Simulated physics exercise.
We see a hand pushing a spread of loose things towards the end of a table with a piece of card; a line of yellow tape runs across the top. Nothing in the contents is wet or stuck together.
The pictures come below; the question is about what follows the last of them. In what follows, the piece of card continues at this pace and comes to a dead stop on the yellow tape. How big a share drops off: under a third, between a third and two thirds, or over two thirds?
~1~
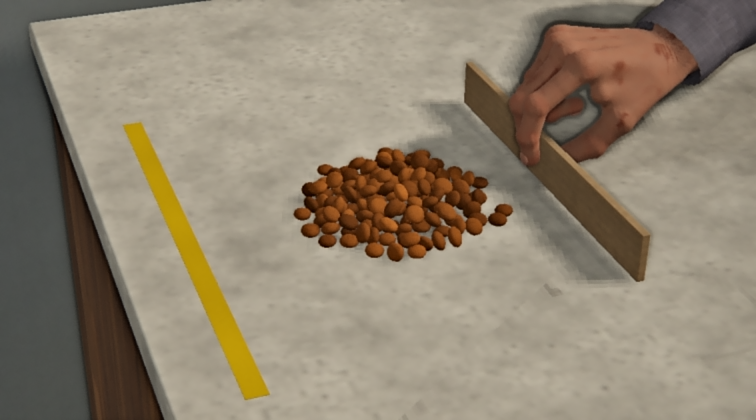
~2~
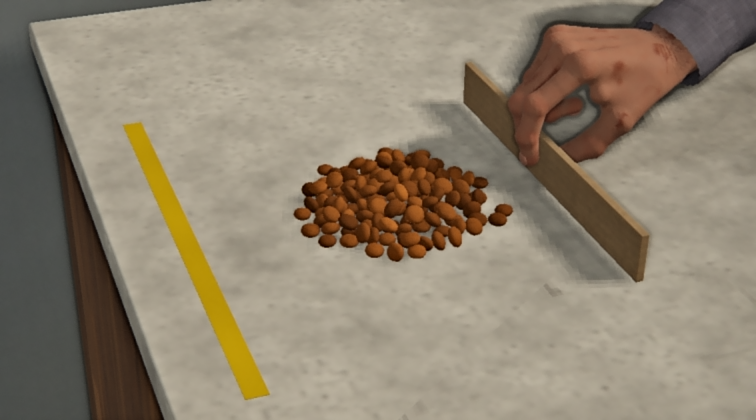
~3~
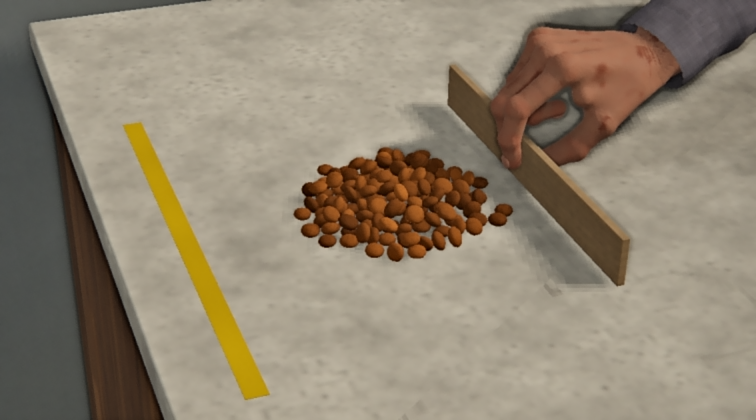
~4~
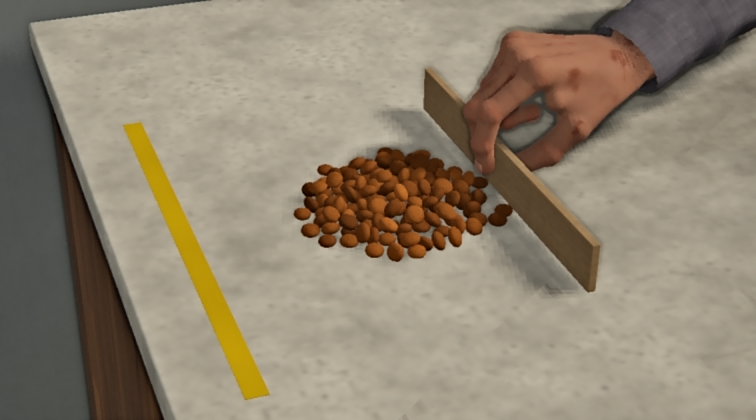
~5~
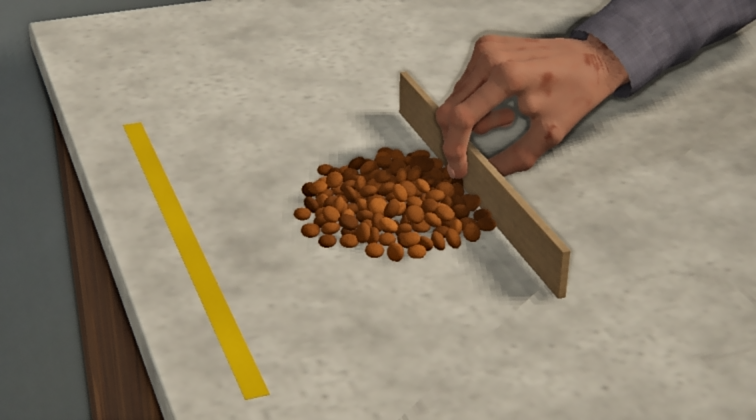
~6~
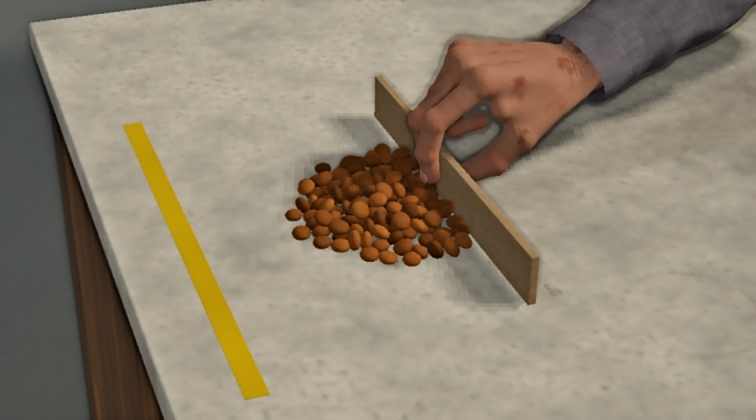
I predict the part going over the edge will be within the middle third.
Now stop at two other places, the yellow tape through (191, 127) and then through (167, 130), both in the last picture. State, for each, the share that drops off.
It would be some 10 per cent the first time and some 20 per cent the second.
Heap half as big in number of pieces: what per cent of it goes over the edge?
My guess is about 40 per cent.
Shortly afterwards, piece of card still moving, near (310, 179); heap all on the table, its front near (178, 237).
Next, piece of card stopped at the yellow tape; heap near a third over the edge.
Some moments later, piece of card stopped at the yellow tape; heap near half over the edge.
In the end, piece of card stopped at the yellow tape; heap near half over the edge.
